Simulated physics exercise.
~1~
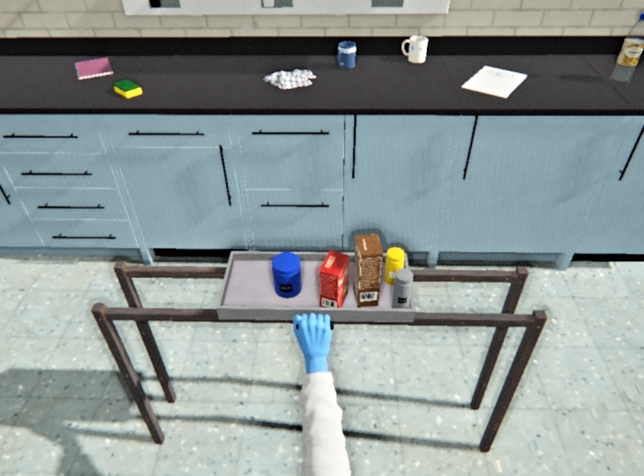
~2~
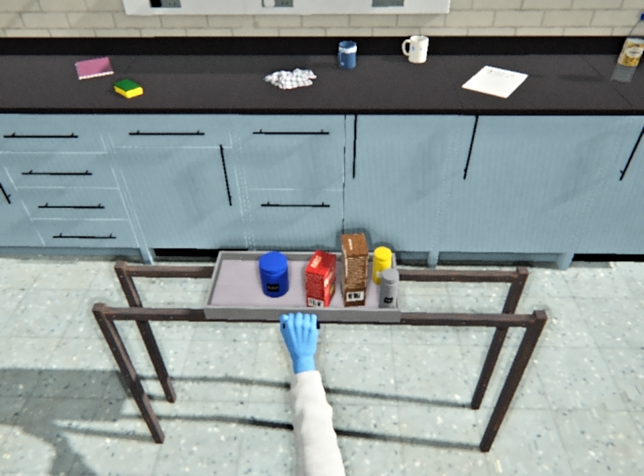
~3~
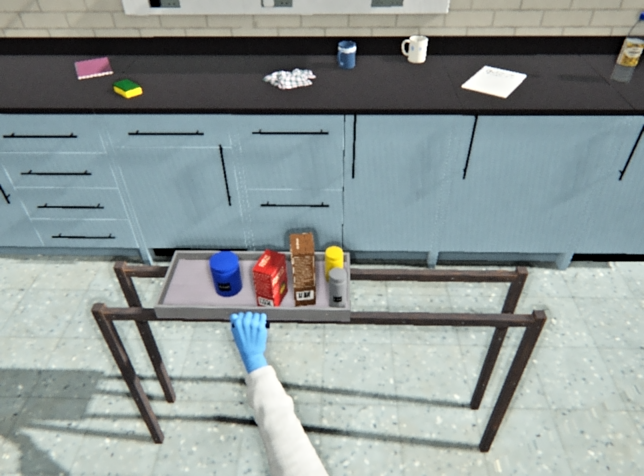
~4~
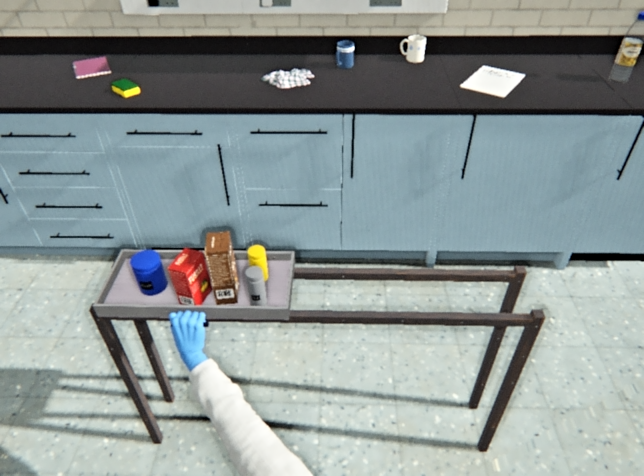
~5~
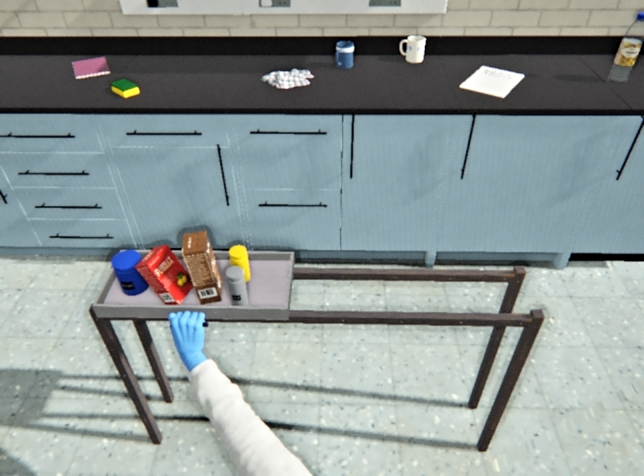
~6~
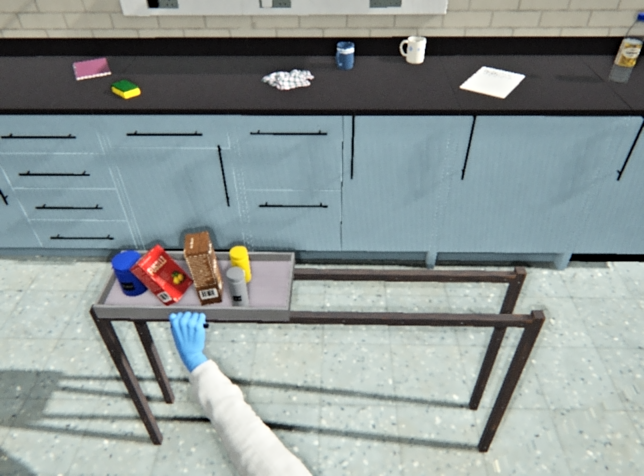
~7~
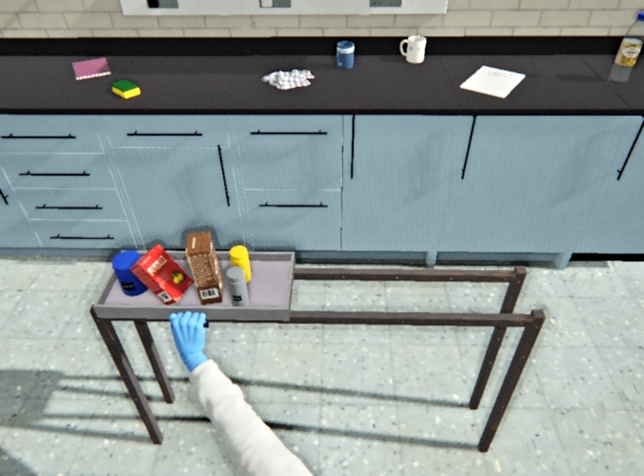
In a room with pale blue cabinets and a dark counter, a gray tray rests on a long metal frame, carrying a blue jar, a red carton, a brown carton, a yellow shaker and a grey shaker. A blue-gloved hand at the front edge moves the tray left, slowly at first, then faster, with everything upright. The tray stops at the left end of the frame. The items slide on toward its left side, and the red carton tips over toward the blue jar. It ends slanted against the jar, while the others remain standing.
